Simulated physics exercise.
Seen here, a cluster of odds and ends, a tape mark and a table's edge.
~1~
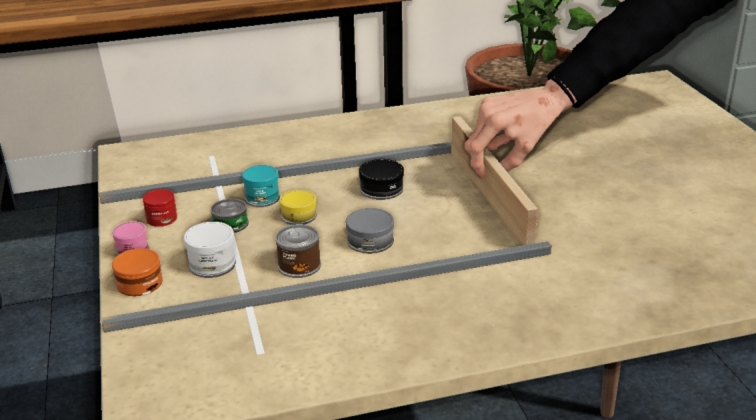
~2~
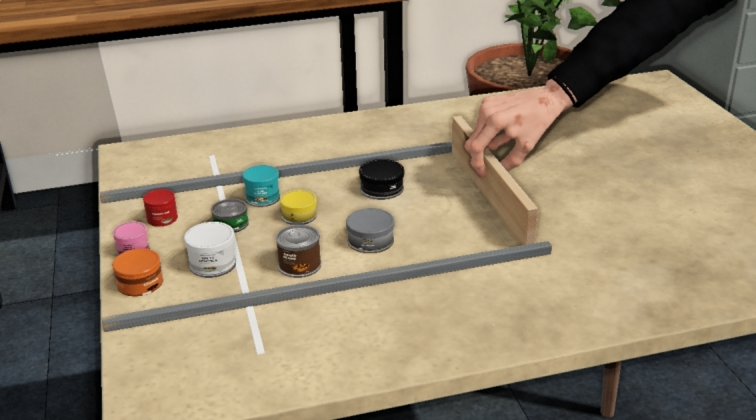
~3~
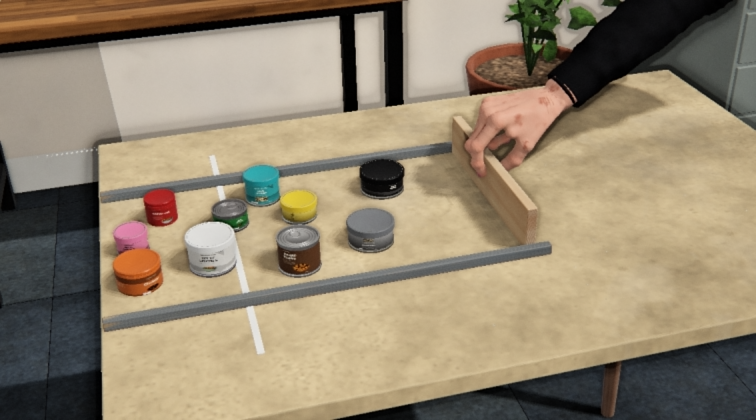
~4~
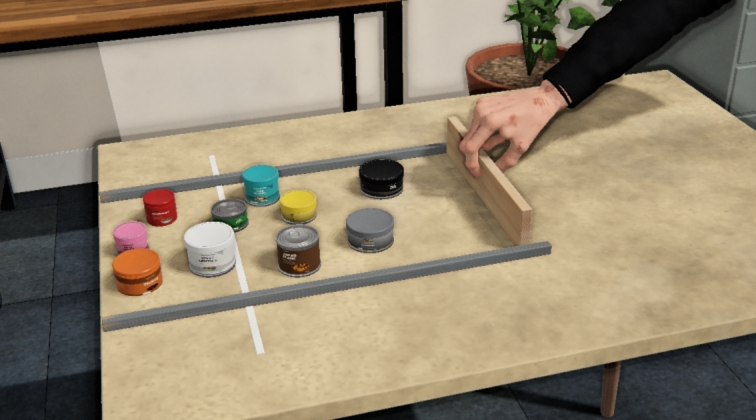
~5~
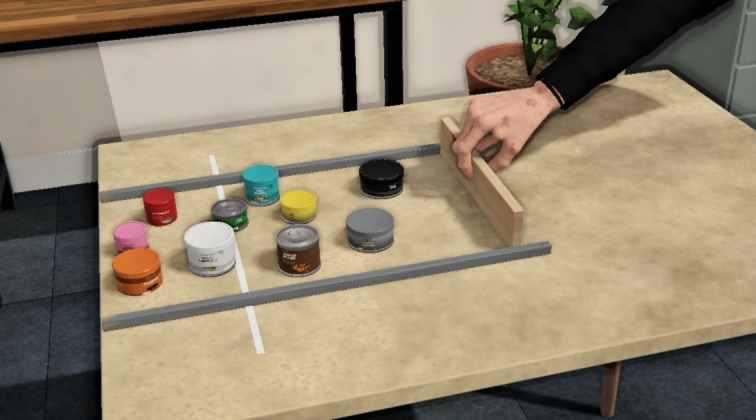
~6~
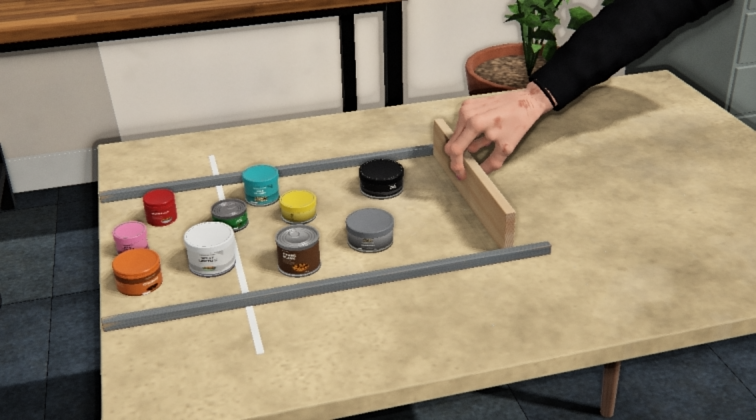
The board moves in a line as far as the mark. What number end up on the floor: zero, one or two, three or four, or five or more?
Here the number that fall off is zero.
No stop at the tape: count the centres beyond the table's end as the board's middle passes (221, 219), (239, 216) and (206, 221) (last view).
Past the end: 0, 0 and 1.
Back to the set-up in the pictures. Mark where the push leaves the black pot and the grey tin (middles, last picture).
About (202, 208), and the other about (212, 253).
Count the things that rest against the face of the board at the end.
5 of them.
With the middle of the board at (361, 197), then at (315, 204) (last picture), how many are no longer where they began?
At the one place 2, at the other 5.
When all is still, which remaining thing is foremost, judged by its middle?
It is the orange tub.
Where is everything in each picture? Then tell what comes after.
In the first picture, pink pot (131, 241); orange tub (138, 273); red tub (160, 208); board (490, 178); tape (232, 238).
In the second picture, orange tub (138, 272); turquoise tin (262, 186).
In the third picture, red tub (161, 208); white tin (211, 250).
In the fourth picture, pink pot (131, 241); black pot (382, 179).
In the fifth picture, orange tub (138, 272); yellow tin (298, 207).
In the sixth picture, pink pot (131, 241); orange tub (138, 272); red tub (160, 208); board (470, 181); tape (232, 238).
A little later, none off yet; pink pot at rest near (131, 241); orange tub at rest near (138, 272); red tub at rest near (160, 208).
When it is over, the number that fall off is zero.
